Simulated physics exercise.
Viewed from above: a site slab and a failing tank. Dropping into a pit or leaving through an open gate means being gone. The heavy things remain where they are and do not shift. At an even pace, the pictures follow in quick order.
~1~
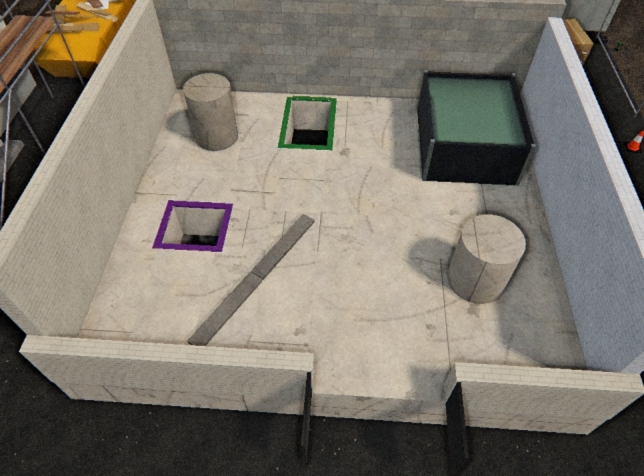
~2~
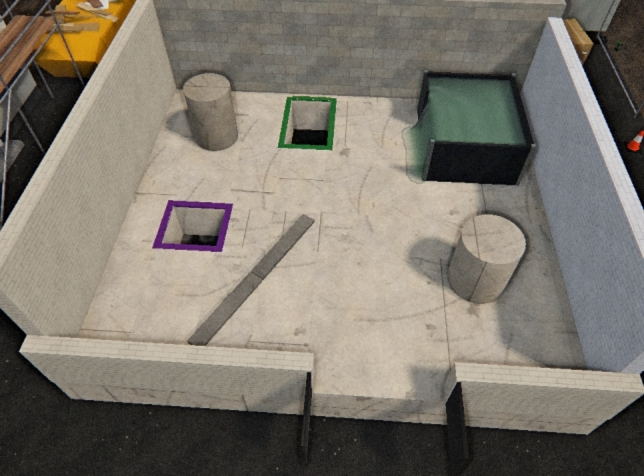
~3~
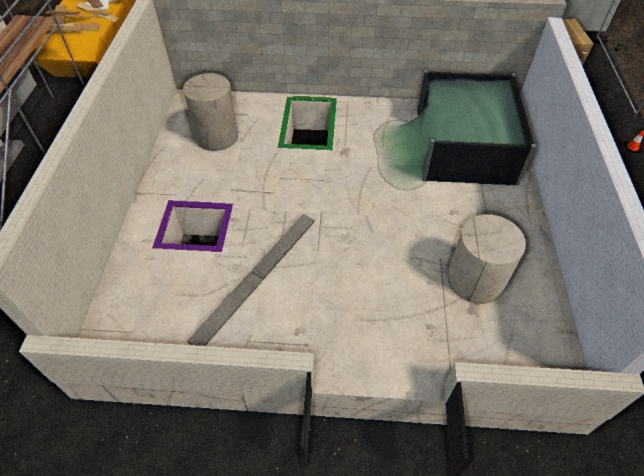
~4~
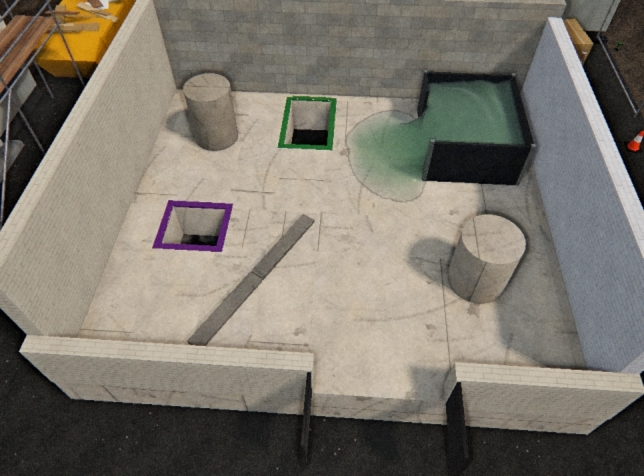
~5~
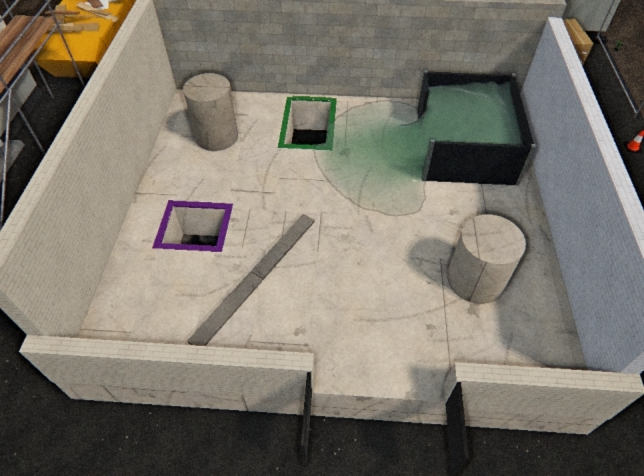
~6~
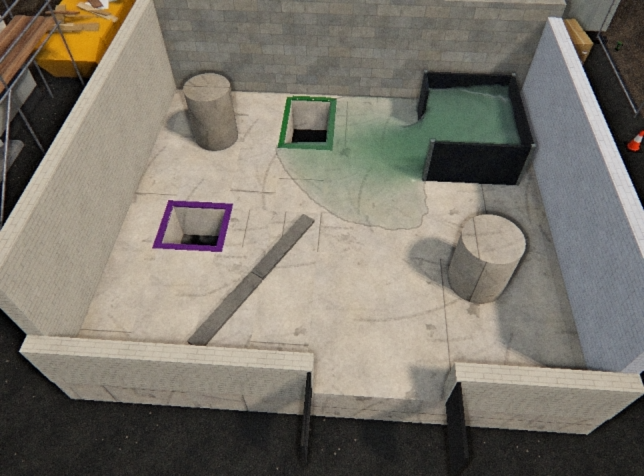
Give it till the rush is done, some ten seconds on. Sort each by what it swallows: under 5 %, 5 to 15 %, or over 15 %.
Sorted: Gate under 5 %, green pit over 15 %, purple pit over 15 %.
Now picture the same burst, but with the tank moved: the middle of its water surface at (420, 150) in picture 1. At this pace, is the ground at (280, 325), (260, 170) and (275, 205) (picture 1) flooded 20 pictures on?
Spot one wetted, spot two wetted, spot three wetted.
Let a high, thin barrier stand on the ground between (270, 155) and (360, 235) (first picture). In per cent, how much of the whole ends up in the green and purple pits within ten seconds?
The green pit takes 60 per cent and the purple pit 4 per cent.
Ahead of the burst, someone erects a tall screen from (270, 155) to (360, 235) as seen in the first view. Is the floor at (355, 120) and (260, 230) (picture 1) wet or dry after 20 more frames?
Log, in order: Waterlogged / unreached.
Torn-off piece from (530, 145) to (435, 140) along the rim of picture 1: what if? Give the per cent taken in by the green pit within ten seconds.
Share recorded - green: 4 %.
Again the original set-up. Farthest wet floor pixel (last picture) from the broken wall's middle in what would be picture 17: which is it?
Roughly at (110, 258).
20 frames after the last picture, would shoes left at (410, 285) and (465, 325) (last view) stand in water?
Well, the first is dry underfoot and the second is dry underfoot.
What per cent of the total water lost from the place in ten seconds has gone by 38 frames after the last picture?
Somewhere around 80 per cent, I'd say.
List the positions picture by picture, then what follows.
The first picture shows still water in the open tank at (475, 110).
In the second picture, the front is at (421, 182), out from the gap at (426, 142).
In the third picture, water pours out at (426, 143) and has run to (382, 129).
In the fourth picture, water pours out at (425, 144) and has run to (352, 134).
In the fifth picture, the front is at (318, 153), out from the gap at (425, 144).
In the sixth picture, water pours out at (425, 144) and has run to (281, 153).
A moment on, water covers 30 % of the floor; the gate 0 %, the green pit 9 %, the purple pit 0 %.
Next, water covers 45 % of the floor; the gate 0 %, the green pit 17 %, the purple pit 4 %.
Then, water covers 55 % of the floor; the gate 0 %, the green pit 25 %, the purple pit 10 %.
Later, water covers 65 % of the floor; the gate 1 %, the green pit 32 %, the purple pit 14 %.
In the end, water covers 70 % of the floor; the gate 2 %, the green pit 39 %, the purple pit 19 %.
